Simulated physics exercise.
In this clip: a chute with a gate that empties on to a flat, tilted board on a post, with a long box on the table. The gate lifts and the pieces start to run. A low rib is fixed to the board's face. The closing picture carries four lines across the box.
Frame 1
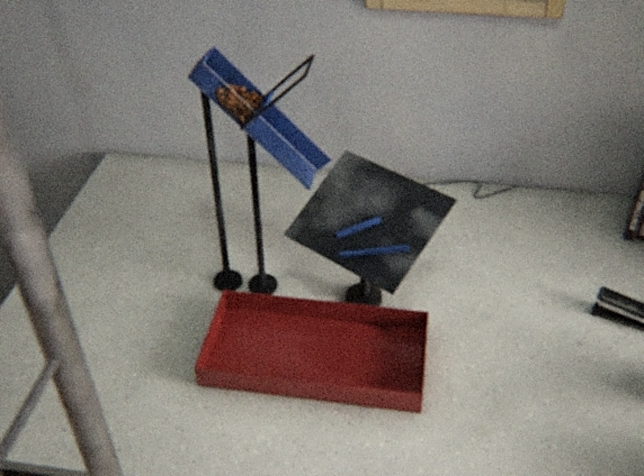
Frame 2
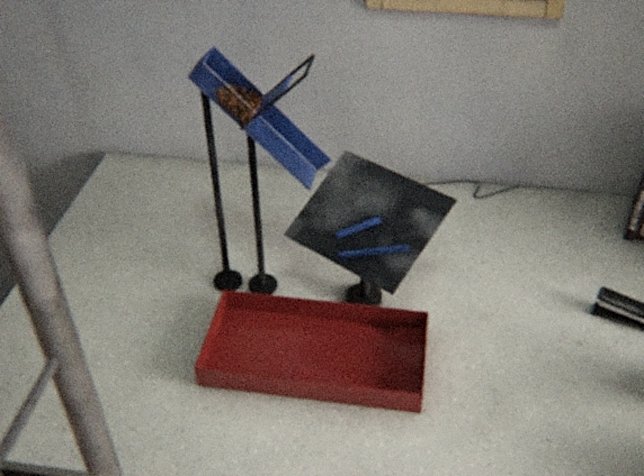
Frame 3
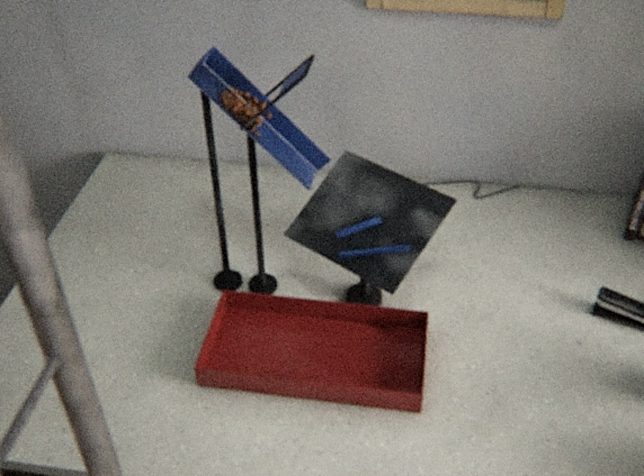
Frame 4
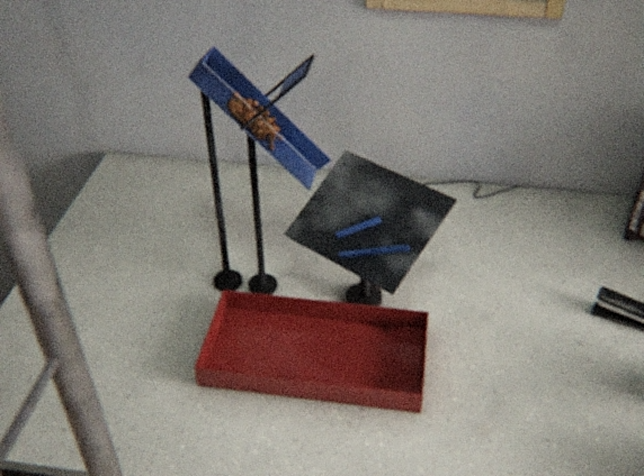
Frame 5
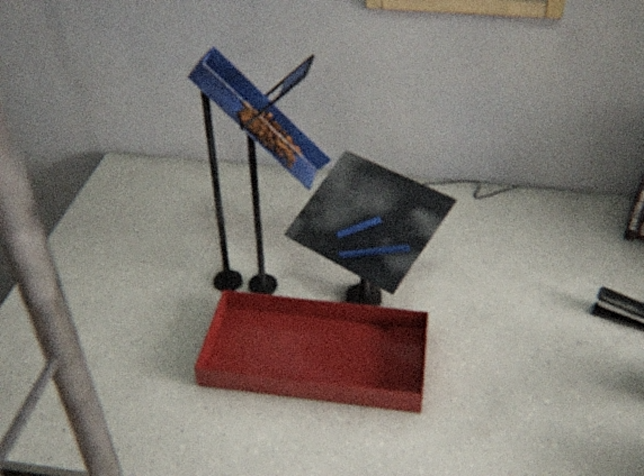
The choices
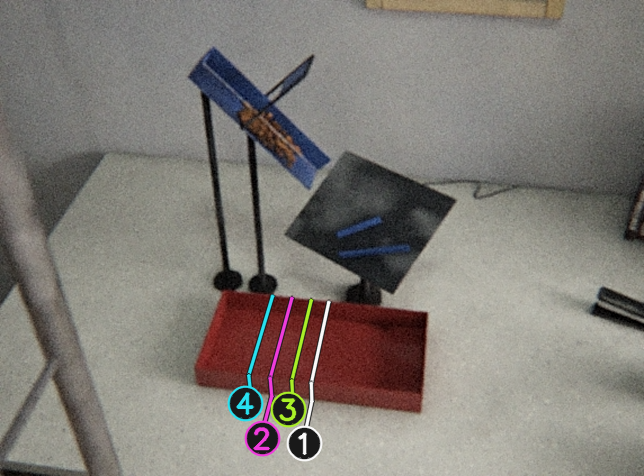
A blue chute on thin black stands slopes down to the right toward a dark, tilted square board with two blue ribs, seen from a raised, steady viewpoint over a pale speckled table against a grey wall. A long, empty red box sits in front, with a blurred pole at left. The chute's gate lifts, and small brown-orange pieces slide down the chute, spreading into a longer stream.
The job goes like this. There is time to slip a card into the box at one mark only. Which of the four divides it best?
The answer is line 2.
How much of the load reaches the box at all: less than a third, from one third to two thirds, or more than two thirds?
About that: More than two thirds.
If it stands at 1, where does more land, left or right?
Left.
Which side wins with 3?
More lands on the left.
On the marked copy, line 1 crosses the front rim at (311, 382); line 2 crosses the front rim at (270, 377); line 3 crosses the front rim at (292, 379); line 4 crosses the front rim at (249, 374).
With 1, of what is caught, nearly all on the left of the divider, a stray few on the right.
With 2, of what is caught, about half on the left of the divider, about half on the right.
With 3, of what is caught, nearly all on the left of the divider, a stray few on the right.
With 4, of what is caught, a small part on the left of the divider, nearly all on the right.
